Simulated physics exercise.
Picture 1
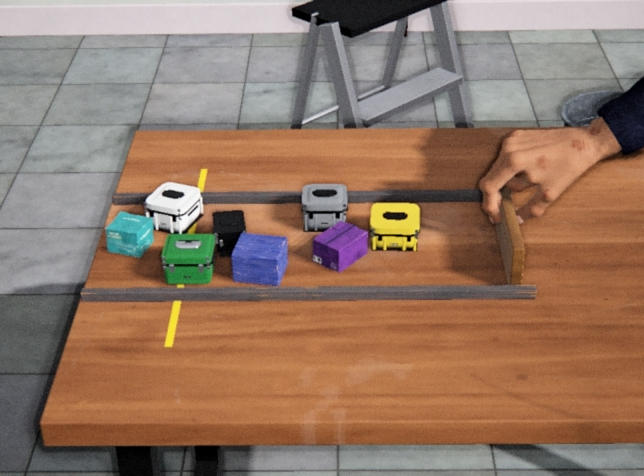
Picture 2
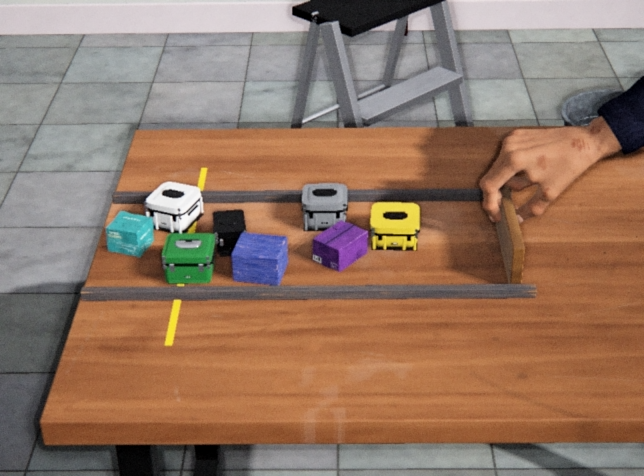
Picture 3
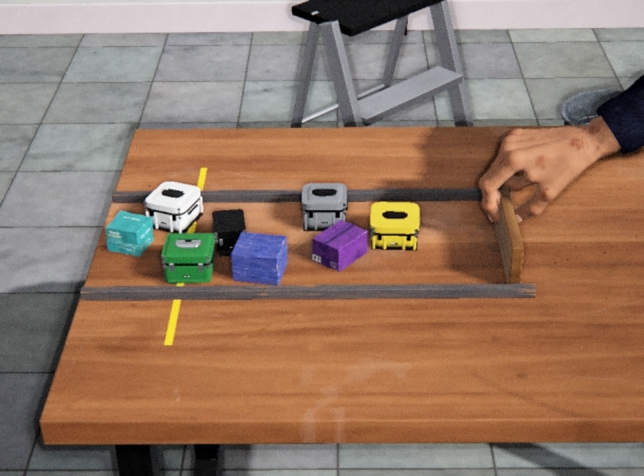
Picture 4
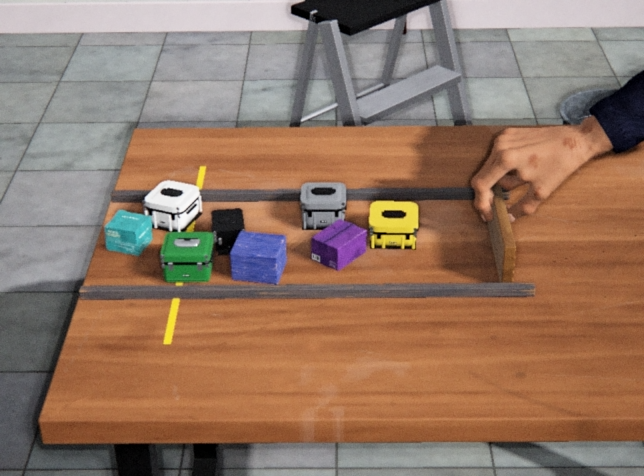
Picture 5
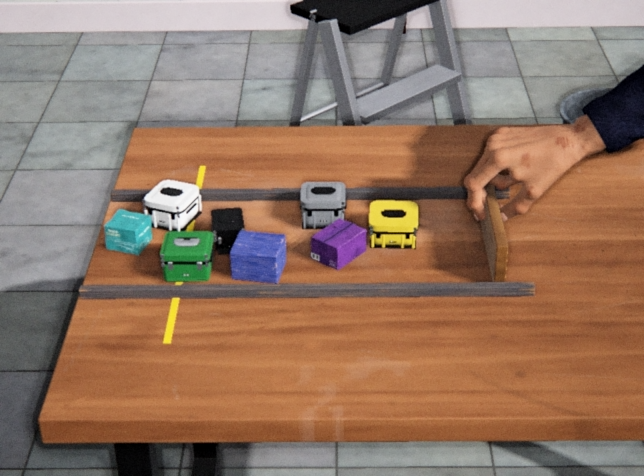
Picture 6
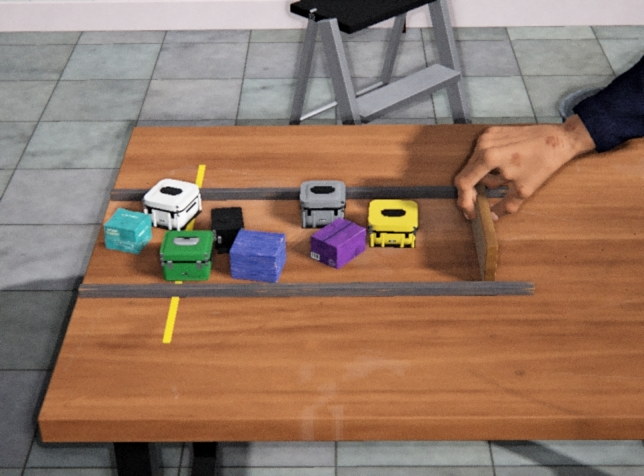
A hand slid an upright wooden board a short way left between two gray rails on a table, while the small colorful cases and boxes near the yellow tape stayed put.
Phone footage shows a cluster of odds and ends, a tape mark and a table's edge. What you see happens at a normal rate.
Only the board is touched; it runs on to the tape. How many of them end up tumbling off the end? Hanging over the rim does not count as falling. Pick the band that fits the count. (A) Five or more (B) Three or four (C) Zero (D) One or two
D.
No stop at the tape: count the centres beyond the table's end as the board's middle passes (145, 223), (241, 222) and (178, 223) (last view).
By position: 5 / 0 / 2.
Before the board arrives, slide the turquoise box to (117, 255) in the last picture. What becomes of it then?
Drops.
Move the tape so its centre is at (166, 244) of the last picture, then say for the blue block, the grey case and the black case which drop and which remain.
Result - the blue block is safe, the grey case is safe, the black case is safe.
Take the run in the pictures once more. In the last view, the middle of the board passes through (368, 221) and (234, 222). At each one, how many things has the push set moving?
At that stage 3; at the next, 7.
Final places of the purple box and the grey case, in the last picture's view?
Middles: Around (163, 259) and around (172, 198).
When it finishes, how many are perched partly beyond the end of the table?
Expected count: 1.
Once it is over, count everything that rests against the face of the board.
That would be 3 of them.
Soon after, none off yet; turquoise box at rest near (128, 231); white case at rest near (173, 205); green case at rest near (188, 256).
After that, none off yet; turquoise box at rest near (128, 231); white case displaced a little near (161, 203); green case displaced about its own width near (117, 257).
In the end, the number that fall off is one or two; gone, green case and turquoise box.
